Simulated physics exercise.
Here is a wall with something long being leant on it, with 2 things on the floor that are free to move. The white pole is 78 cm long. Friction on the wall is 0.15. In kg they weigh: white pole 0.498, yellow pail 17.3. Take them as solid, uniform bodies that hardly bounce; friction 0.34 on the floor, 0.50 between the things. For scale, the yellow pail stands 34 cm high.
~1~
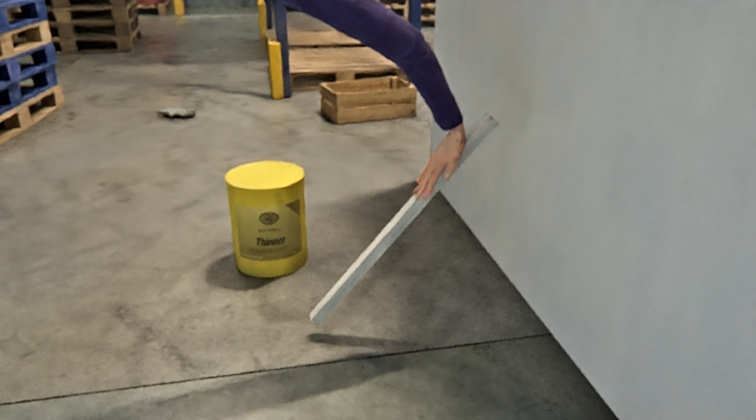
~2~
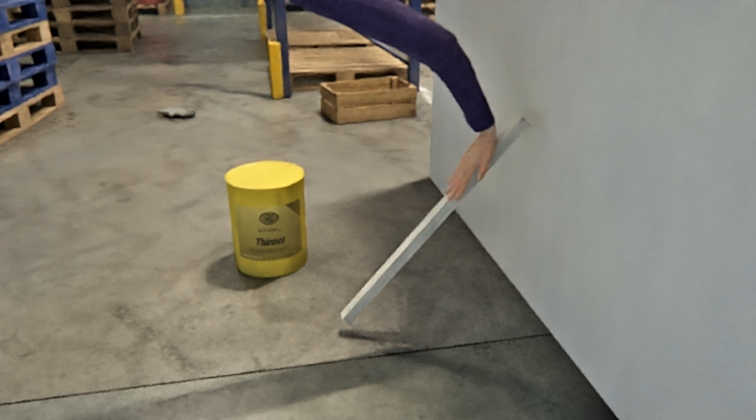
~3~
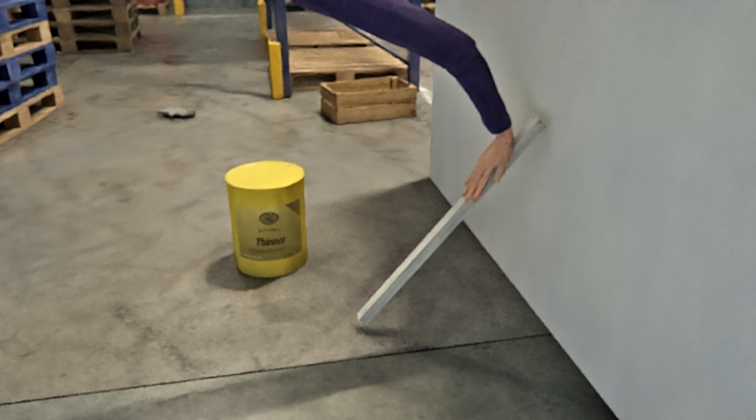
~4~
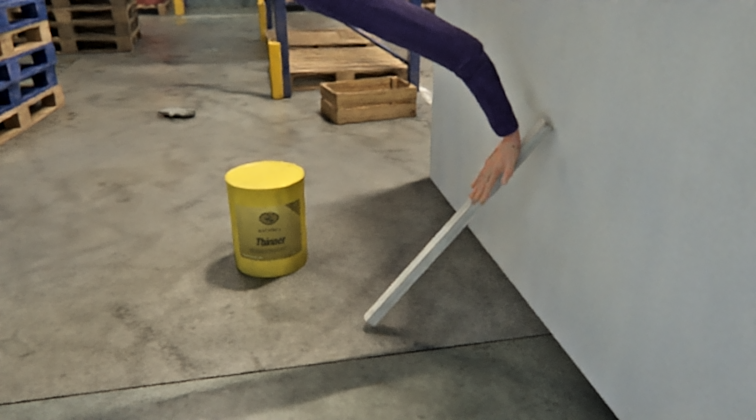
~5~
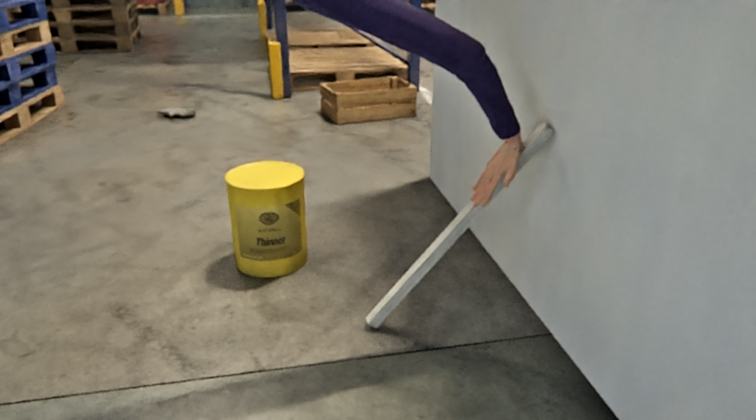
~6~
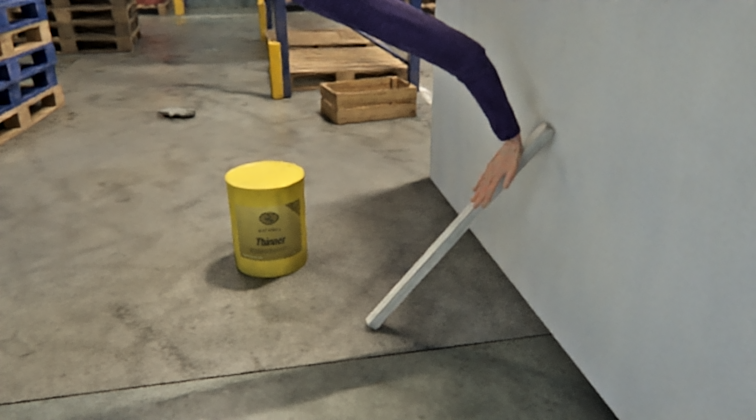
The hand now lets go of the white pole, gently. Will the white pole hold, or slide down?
In the end the pole gives way.
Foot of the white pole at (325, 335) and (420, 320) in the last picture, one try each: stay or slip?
In the first case it slides down; in the second case it remains leaning.
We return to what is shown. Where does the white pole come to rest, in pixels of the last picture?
Around (406, 319).
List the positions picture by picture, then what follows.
In the first picture, 17 cm still to go; white pole (400, 223); yellow pail (269, 218).
In the second picture, 8 cm still to go; white pole (431, 223); yellow pail (269, 218).
In the third picture, 3 cm still to go; white pole (447, 224); yellow pail (269, 218).
In the fourth picture, 1 cm still to go; white pole (455, 226); yellow pail (269, 218).
Leant on the wall, still held; white pole (456, 229); yellow pail (269, 218), in the fifth picture.
Leant on the wall, still held; white pole (456, 230); yellow pail (269, 218), in the sixth picture.
Then, 0.50 s later than the last frame, white pole sunk by 15° near (435, 253).
Then, 0.70 s later than the last frame, white pole sunk by 49° near (407, 319).
When it is over, lying over on the floor, white pole; yellow pail within 10 cm of the start. End places, in pixels of the last picture, white pole near (407, 319). The pole slides down.
